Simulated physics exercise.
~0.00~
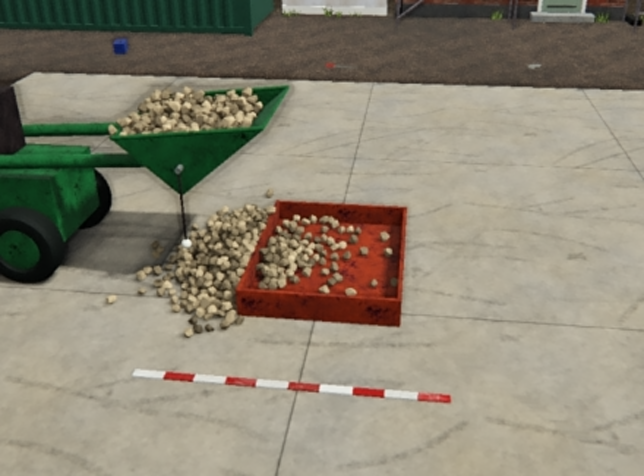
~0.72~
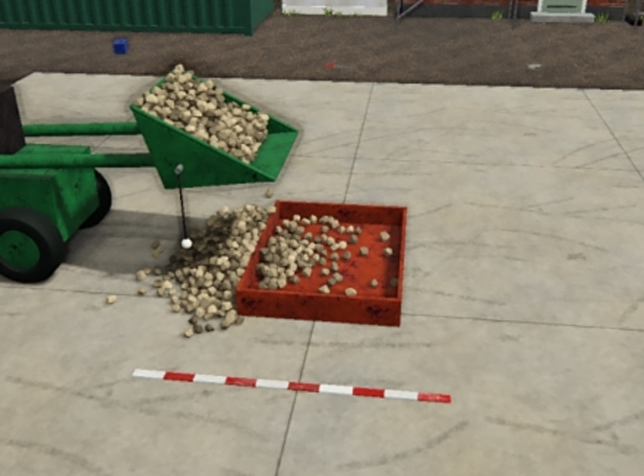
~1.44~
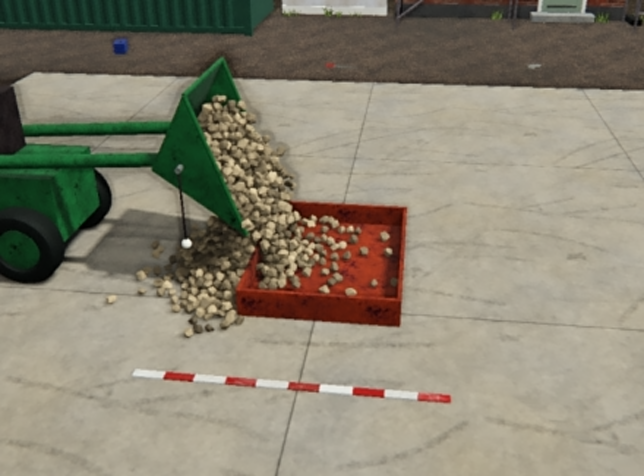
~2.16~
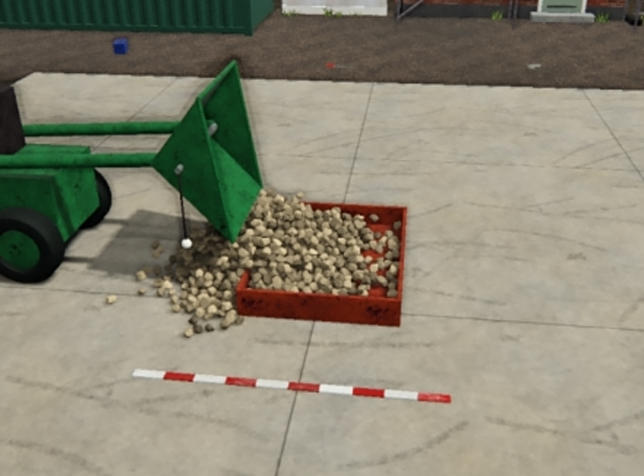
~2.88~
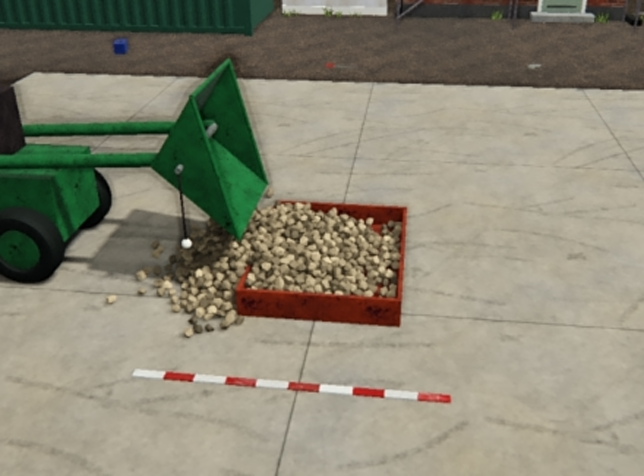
A green loader's bucket, heaped with pale stones, tilts forward to the right and pours its load beside and into a low red bin already partly filled, until the bucket hangs steeply tipped and empty, the bin is nearly full, and a pile remains on the concrete to its left.
